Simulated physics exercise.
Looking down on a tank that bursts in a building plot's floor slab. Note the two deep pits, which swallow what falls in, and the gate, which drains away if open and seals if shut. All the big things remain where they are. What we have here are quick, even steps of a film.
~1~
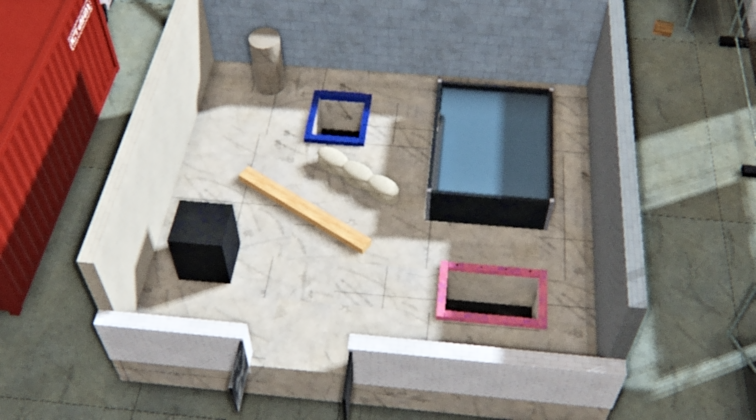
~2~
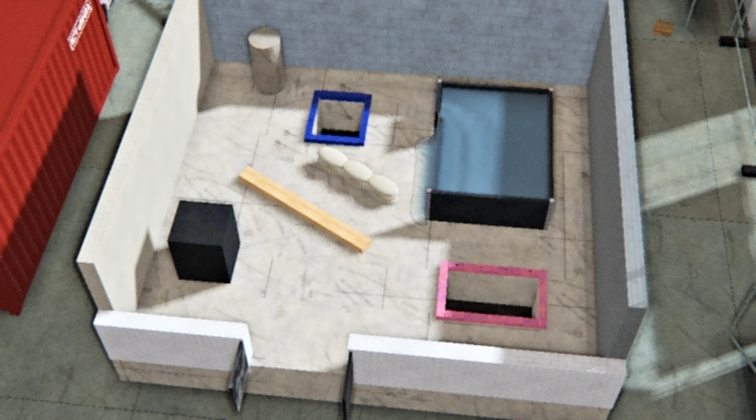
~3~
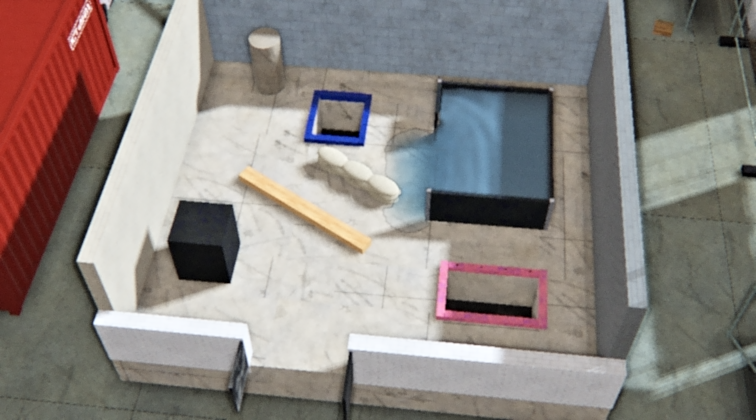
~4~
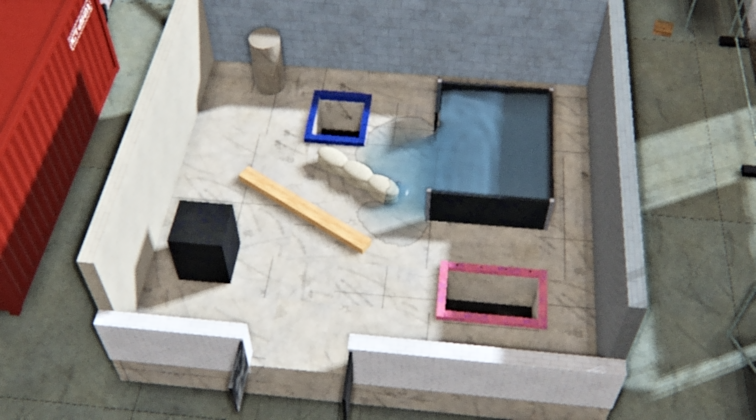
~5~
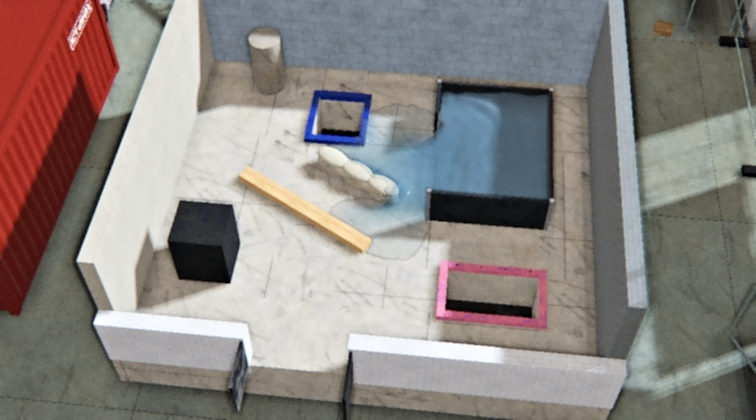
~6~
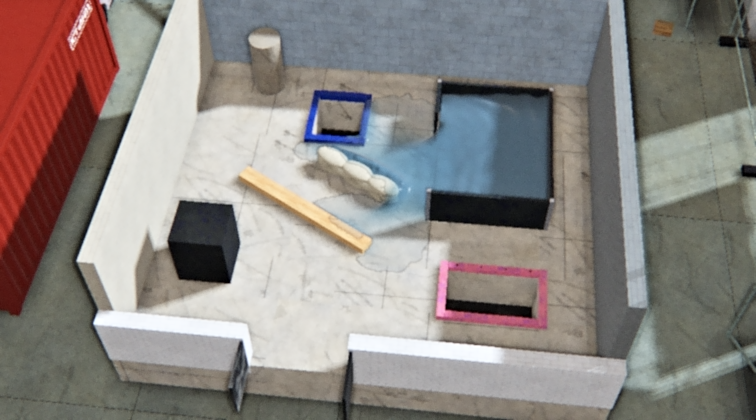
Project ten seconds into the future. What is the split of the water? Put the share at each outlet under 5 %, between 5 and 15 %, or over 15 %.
My prediction: The gate gets a middling share of it - five to fifteen per cent, the blue pit gets a big share of it - past fifteen per cent, the pink pit gets hardly any of it - below five per cent.
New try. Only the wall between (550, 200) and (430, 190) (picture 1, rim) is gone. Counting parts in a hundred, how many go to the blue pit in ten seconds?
For blue, it comes to 0 percent.
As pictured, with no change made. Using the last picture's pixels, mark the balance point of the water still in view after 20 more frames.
Somewhere near (379, 174).
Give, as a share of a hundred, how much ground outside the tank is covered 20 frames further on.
About 60 in a hundred.
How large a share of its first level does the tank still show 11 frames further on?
42 % or so.
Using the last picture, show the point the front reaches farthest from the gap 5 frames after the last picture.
I'd say at around (196, 123).
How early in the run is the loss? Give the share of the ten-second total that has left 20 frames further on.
It works out at roughly 70 per cent.
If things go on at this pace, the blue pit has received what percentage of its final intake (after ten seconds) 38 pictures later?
My estimate: Close to 100 per cent.
A moment on, water covers 30 % of the floor; the gate 0 %, the blue pit 5 %, the pink pit 0 %.
Next, water covers 50 % of the floor; the gate 1 %, the blue pit 12 %, the pink pit 0 %.
Then, water covers 60 % of the floor; the gate 4 %, the blue pit 17 %, the pink pit 0 %.
Later, water covers 75 % of the floor; the gate 8 %, the blue pit 20 %, the pink pit 0 %.
In the end, water covers 90 % of the floor; the gate 11 %, the blue pit 20 %, the pink pit 0 %.
